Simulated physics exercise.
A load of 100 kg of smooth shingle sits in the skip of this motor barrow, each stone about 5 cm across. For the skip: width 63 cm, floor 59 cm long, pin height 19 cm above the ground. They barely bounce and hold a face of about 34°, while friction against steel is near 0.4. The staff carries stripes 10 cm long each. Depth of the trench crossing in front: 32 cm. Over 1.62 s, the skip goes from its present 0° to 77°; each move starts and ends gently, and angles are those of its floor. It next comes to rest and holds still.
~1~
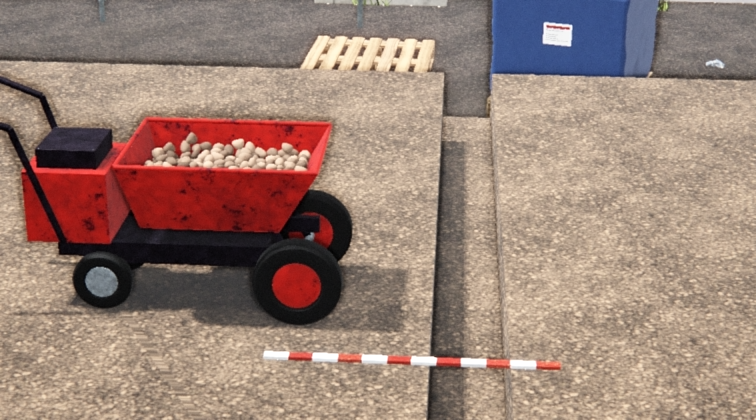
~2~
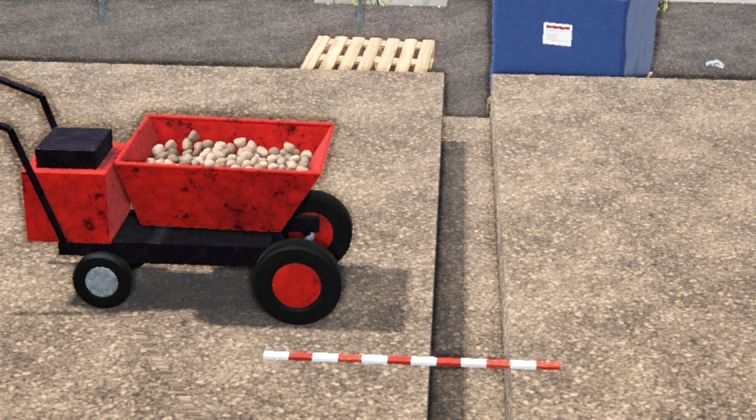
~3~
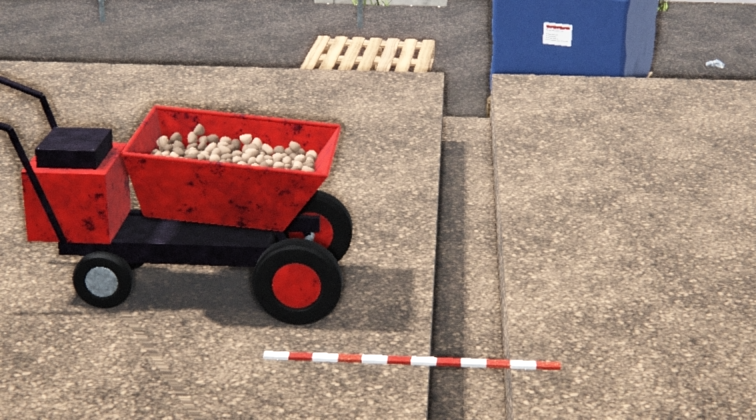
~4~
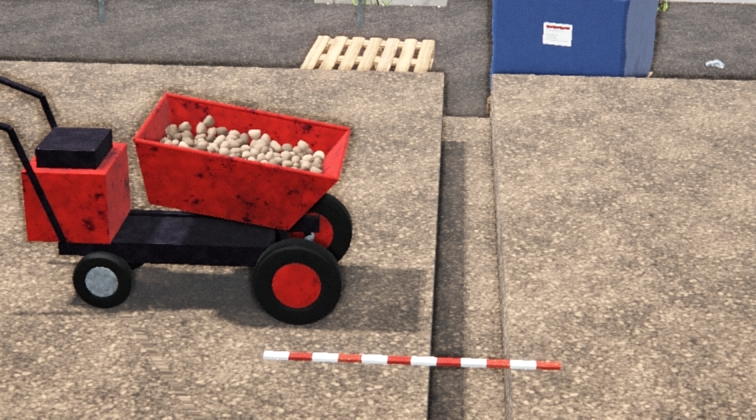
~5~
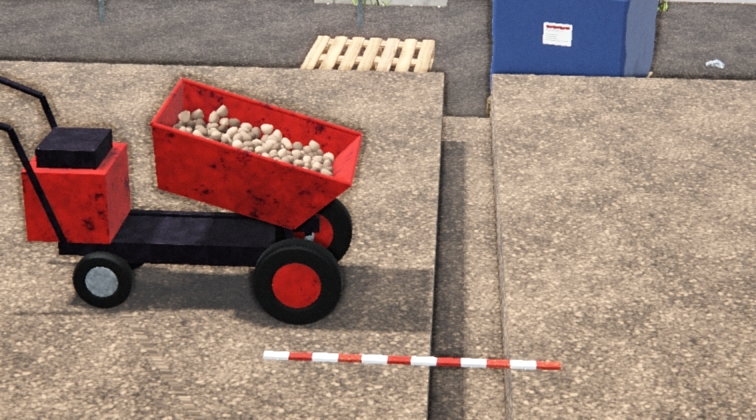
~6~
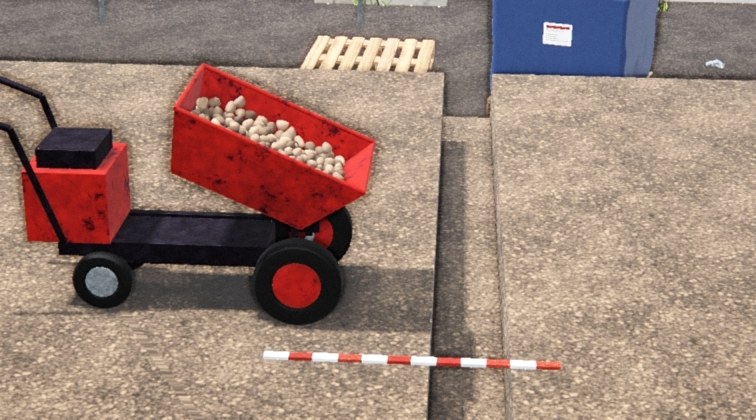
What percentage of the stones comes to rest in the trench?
About 98 per cent.
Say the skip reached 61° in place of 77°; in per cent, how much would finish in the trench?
I'd guess some 65 in a hundred.
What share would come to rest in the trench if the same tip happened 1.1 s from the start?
Probably about 95 in a hundred.
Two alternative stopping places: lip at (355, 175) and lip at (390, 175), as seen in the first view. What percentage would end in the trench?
First spot about 60, second spot about 30 per cent.
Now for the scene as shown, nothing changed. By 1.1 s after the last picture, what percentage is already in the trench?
Some 60 per cent of the load by that point.
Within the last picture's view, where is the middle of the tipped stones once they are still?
Centre estimate: Around (470, 347).
Then, 0.6 s after the last picture the floor is at 65°, 100 % in the skip; the foremost stones are at (429, 233).
Then, 1.1 s after the last picture the floor is at 77°, 36 % in the skip, 62 % in the trench, 2 % past the trench; the foremost stones are at (535, 293).
Then, 1.5 s after the last picture the floor is at 77°, 11 % in the skip, 1 % short of the trench, 86 % in the trench, 2 % past the trench; the foremost stones are at (598, 291).
Then, 3.4 s after the last picture the floor is at 77°, 0 % in the skip, 98 % in the trench, 2 % past the trench; the foremost stones are at (620, 291).
